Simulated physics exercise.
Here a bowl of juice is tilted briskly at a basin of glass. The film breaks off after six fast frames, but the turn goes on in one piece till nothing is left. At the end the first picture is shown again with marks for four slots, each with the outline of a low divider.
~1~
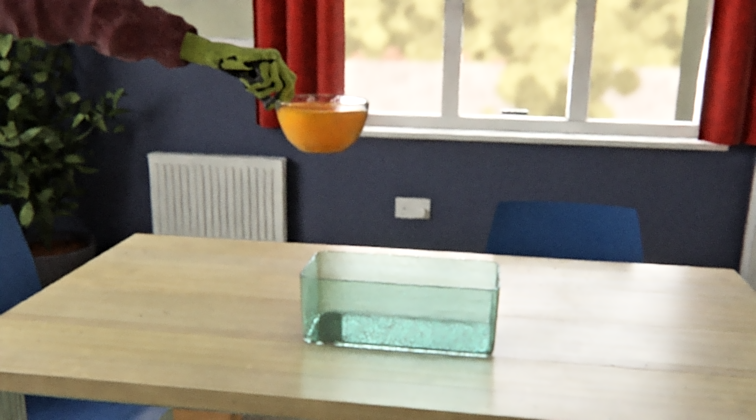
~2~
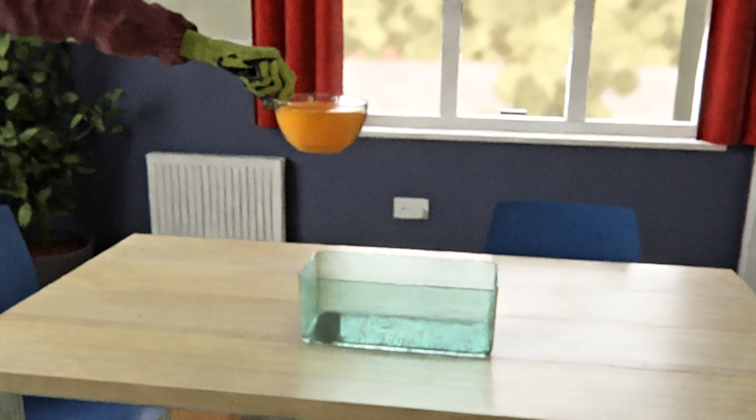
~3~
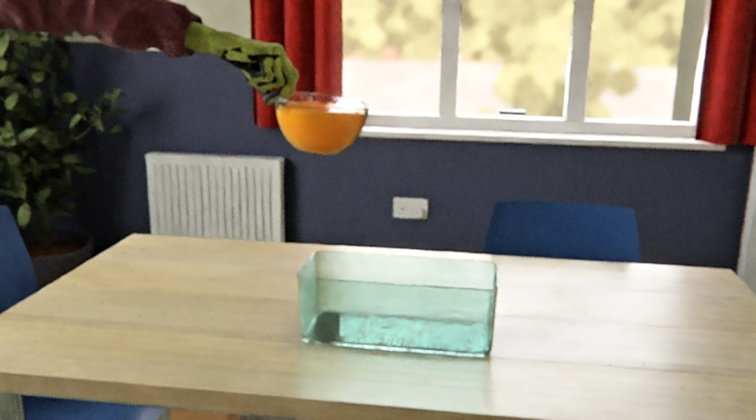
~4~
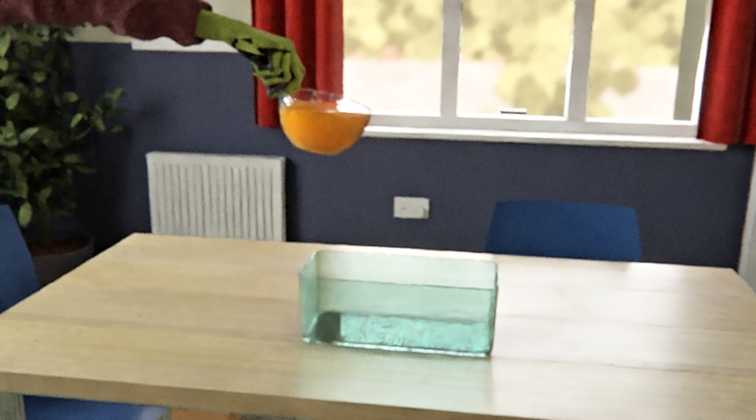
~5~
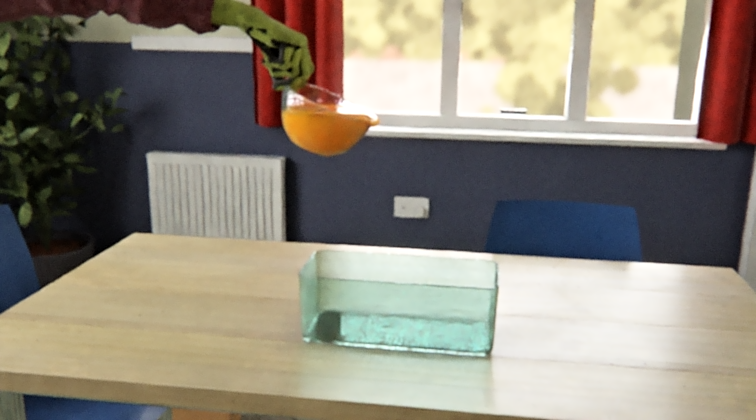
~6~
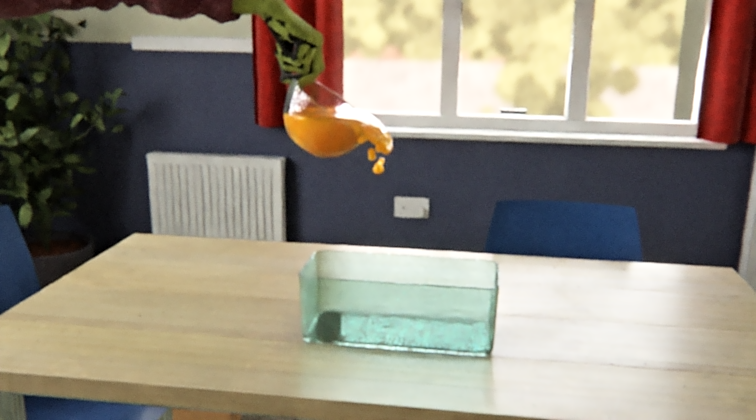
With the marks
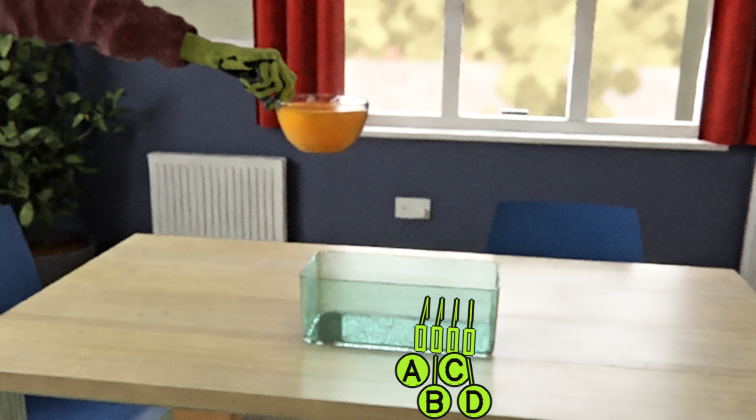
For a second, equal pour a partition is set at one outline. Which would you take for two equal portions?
Take A.
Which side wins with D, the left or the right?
More ends on the left.
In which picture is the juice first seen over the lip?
Picture 5.
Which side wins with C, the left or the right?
More ends on the left.
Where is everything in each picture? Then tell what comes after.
In the first frame, upright, lip at (368, 101); basin from (303, 340) to (494, 355); nothing has left yet.
In the second frame, upright, lip at (367, 102); nothing has left yet.
In the third frame, tipped about 6°, lip at (368, 106); nothing has left yet.
In the fourth frame, tipped about 13°, lip at (370, 112); nothing has left yet.
In the fifth frame, tipped about 23°, lip at (372, 120); juice is over the lip, down to (374, 124).
In the sixth frame, tipped about 34°, lip at (372, 130); juice is over the lip, down to (380, 171).
On the marked copy, A at (419, 355); B at (435, 356); C at (451, 357); D at (468, 358).
If A is chosen, about 51 % ends left of the wall and 47 % right of it.
If B is chosen, about 84 % ends left of the wall and 14 % right of it.
If C is chosen, about 91 % ends left of the wall and 7 % right of it.
If D is chosen, about 85 % ends left of the wall and 13 % right of it.
